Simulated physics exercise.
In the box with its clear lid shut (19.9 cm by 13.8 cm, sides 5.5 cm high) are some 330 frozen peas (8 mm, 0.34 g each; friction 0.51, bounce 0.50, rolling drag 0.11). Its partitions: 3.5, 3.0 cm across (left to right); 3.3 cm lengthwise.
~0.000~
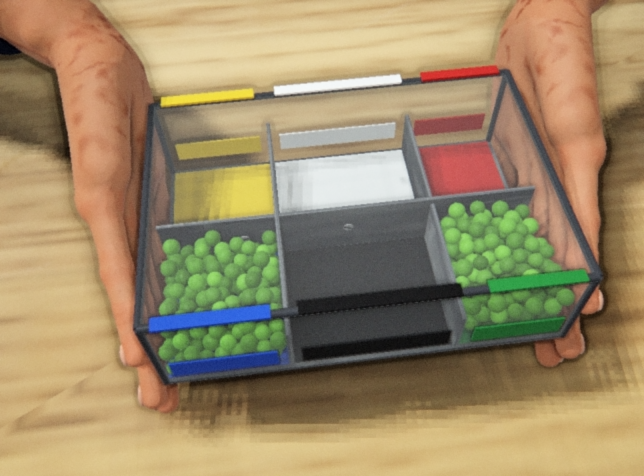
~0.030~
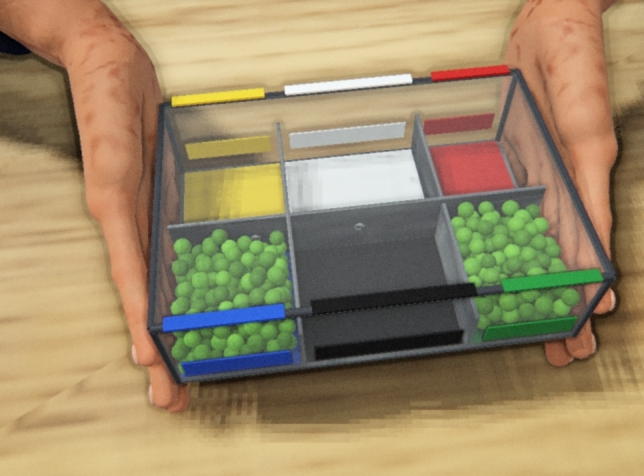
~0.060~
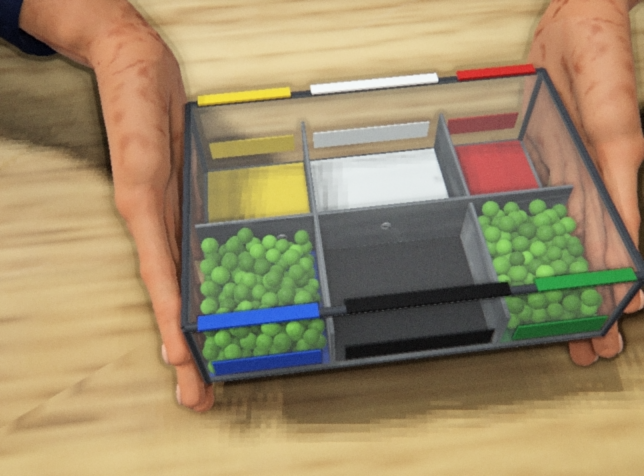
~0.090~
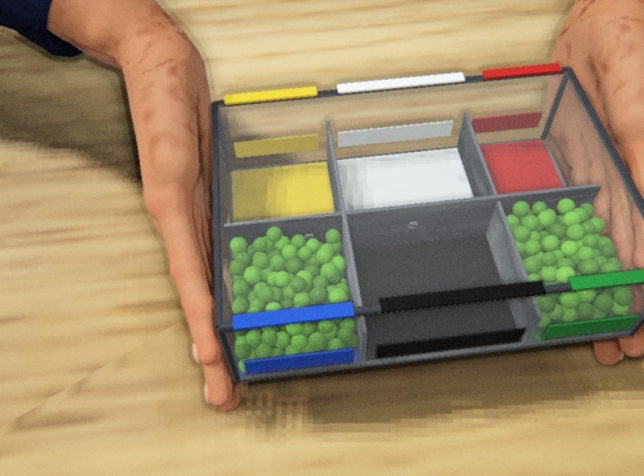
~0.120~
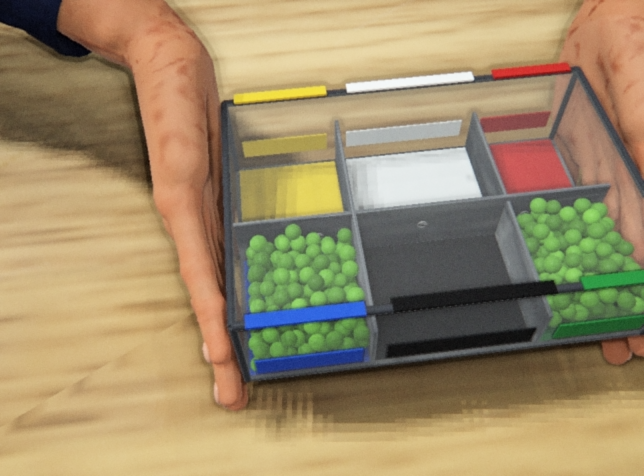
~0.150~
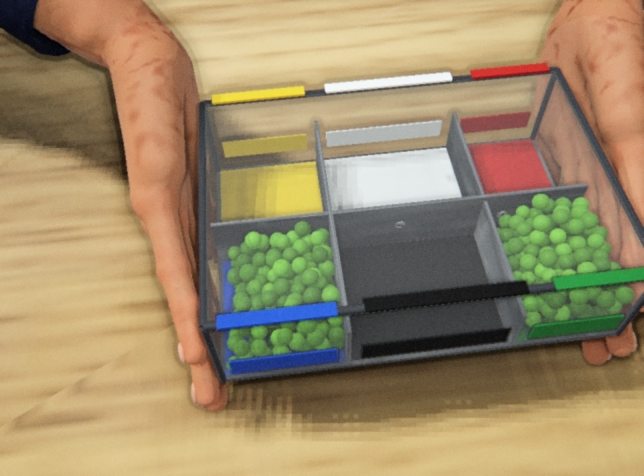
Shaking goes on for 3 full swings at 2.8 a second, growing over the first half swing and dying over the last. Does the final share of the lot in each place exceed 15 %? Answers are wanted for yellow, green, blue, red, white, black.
Yellow: Does not; green: Exceeds it; blue: Exceeds it; red: Does not; white: Does not; black: Exceeds it.
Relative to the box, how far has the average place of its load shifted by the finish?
About 0.5 cm.
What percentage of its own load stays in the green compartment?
Roughly 70 per cent.
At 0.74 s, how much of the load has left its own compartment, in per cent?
At that moment, I'd say around 20 percent.
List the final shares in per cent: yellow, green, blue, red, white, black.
Yellow 0 %, green 35 %, blue 40 %, red 0 %, white 0 %, black 20 %.
Then, at 0.47 s, tilt 0 degrees; green 45 %, blue 50 %, black 5 %; middle of all pieces near (495, 275).
Then, at 0.74 s, tilt 0 degrees; green 40 %, blue 45 %, black 15 %; middle of all pieces near (388, 280).
After 0.99 s, tilt 0 degrees; green 35 %, blue 40 %, black 20 %; middle of all pieces near (267, 283).
After 1.22 s, tilt 0 degrees; green 35 %, blue 40 %, black 20 %; middle of all pieces near (360, 282).
In the end, at 1.7 s, yellow 0 %, green 35 %, blue 40 %, red 0 %, white 0 %, black 20 %.
